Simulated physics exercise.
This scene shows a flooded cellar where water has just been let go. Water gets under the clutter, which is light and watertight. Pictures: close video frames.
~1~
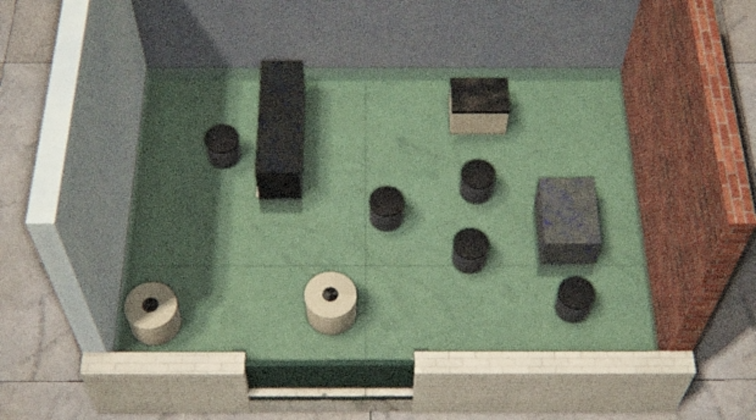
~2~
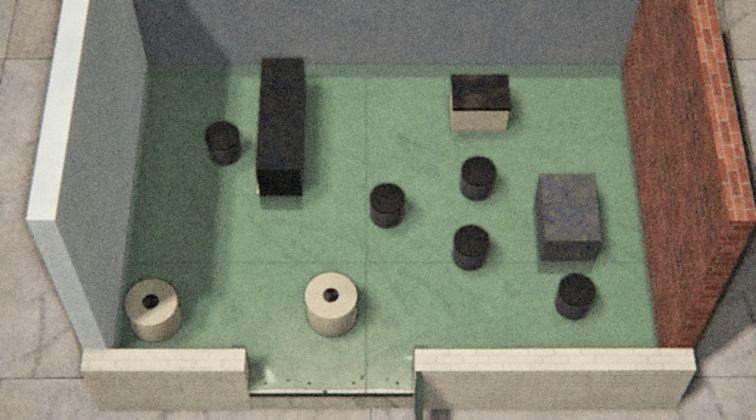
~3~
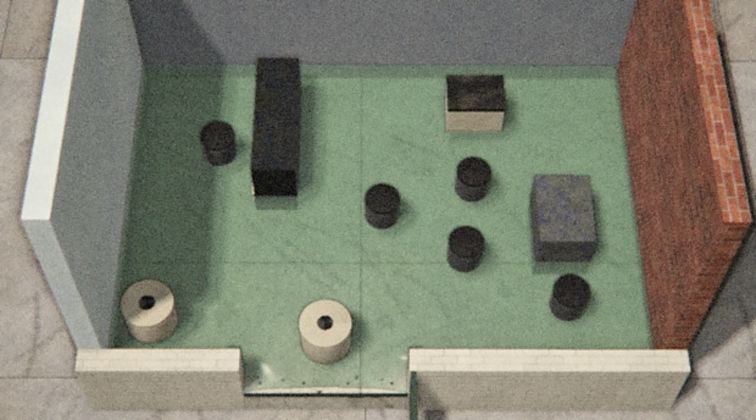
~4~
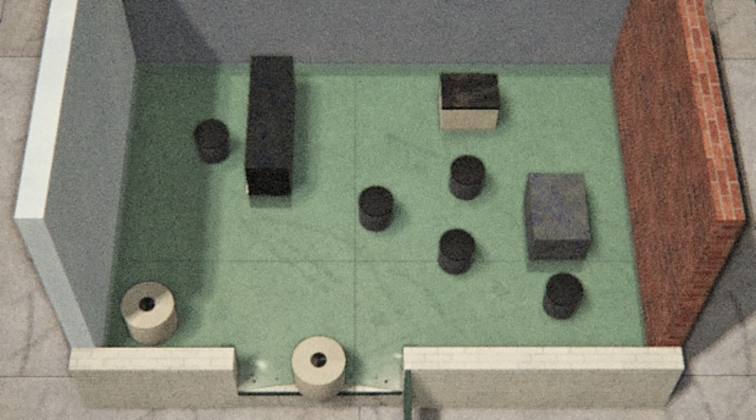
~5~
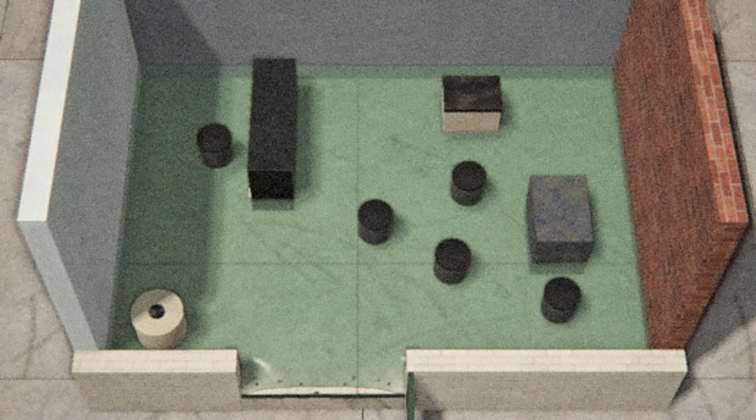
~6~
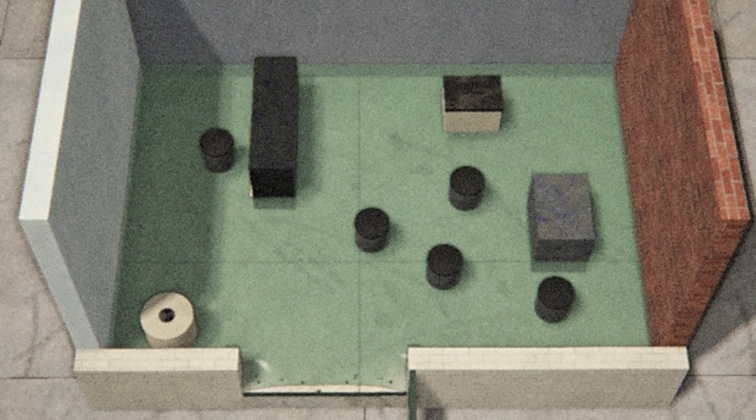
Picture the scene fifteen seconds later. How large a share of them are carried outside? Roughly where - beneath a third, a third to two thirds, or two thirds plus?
Roughly two thirds plus.
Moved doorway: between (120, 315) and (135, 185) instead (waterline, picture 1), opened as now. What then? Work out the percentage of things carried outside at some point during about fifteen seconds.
60 %.
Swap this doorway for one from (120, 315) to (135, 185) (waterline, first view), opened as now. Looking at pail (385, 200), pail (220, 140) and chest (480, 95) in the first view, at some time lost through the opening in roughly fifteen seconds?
First lost, second lost, third trapped.
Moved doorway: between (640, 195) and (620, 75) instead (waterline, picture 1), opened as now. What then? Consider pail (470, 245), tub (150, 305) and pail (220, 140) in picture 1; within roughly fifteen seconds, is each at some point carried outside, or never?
The three give escape, no escape and no escape, in that order.
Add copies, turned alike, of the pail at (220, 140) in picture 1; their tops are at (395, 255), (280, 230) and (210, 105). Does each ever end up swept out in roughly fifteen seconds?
Exits, exits, remains.
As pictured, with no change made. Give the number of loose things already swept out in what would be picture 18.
4.
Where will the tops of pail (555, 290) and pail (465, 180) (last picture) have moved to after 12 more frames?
(461, 317) and (406, 254), about.
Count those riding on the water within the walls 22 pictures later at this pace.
Number: 2.
A moment on, 1 of 8 are out; 7 afloat.
Next, 4 of 8 are out; 4 afloat.
Later, 6 of 8 are out; 2 afloat.
In the end, 7 of 8 are out; 1 afloat.
